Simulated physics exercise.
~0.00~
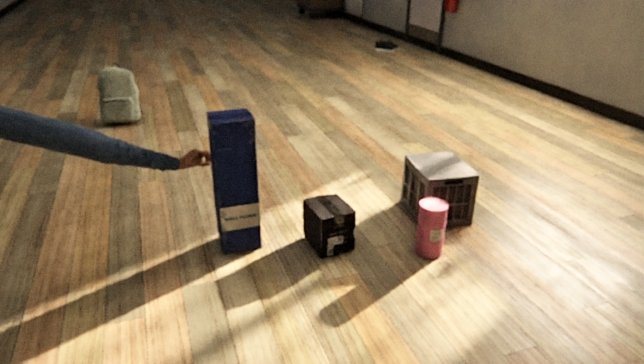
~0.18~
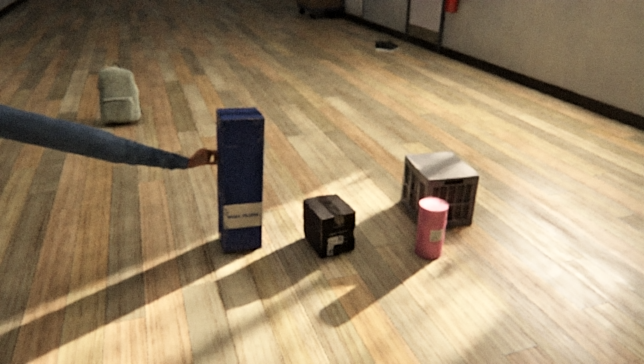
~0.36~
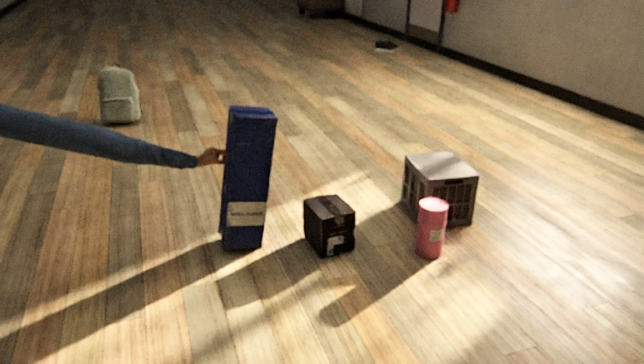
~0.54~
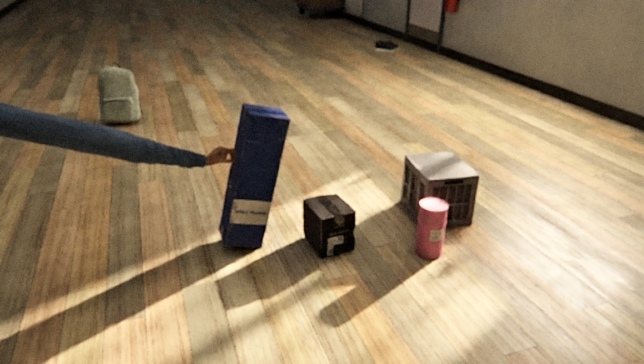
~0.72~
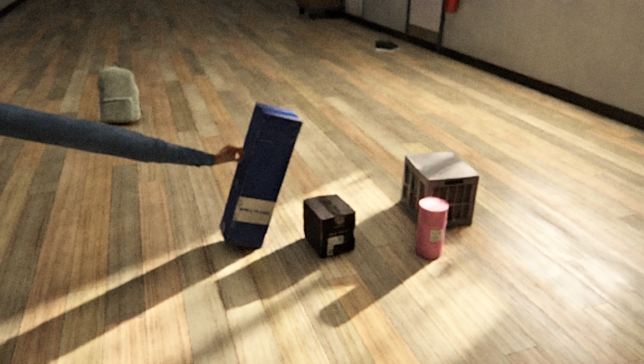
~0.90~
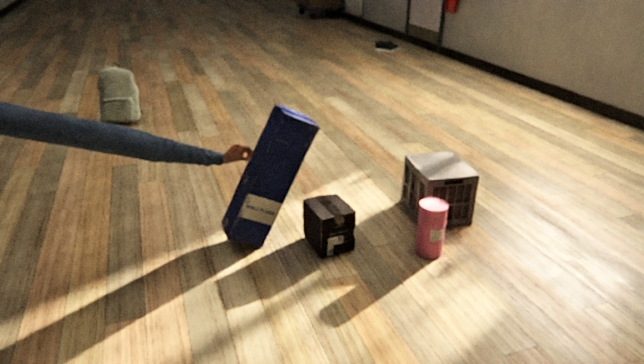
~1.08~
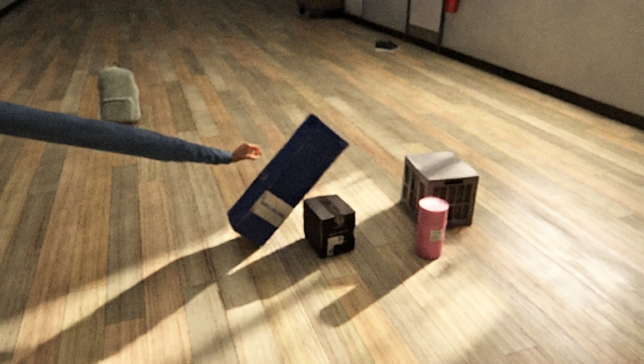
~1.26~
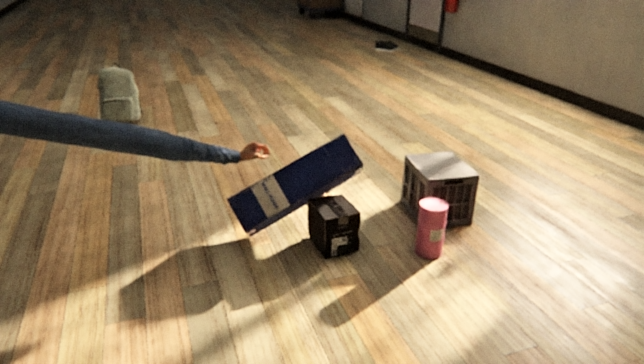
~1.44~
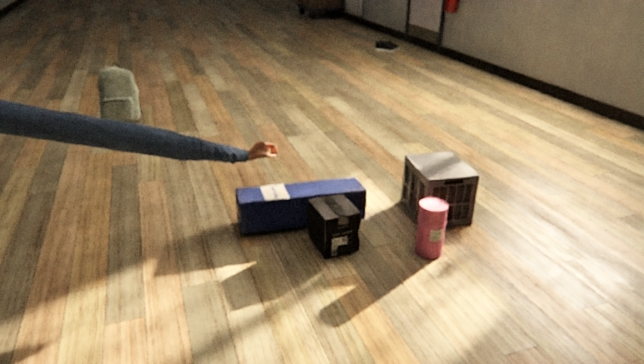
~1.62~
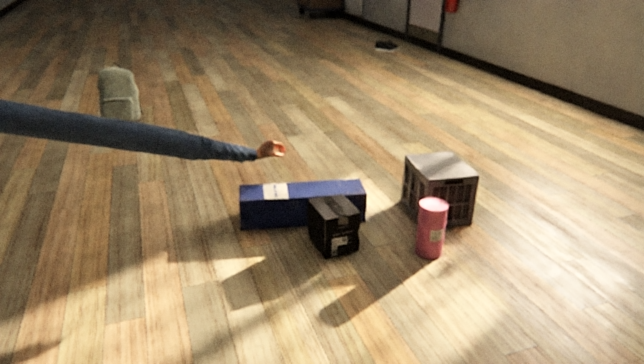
Hand pushing a tall blue box rightward until it leans, topples and lies on its side behind a small black box.
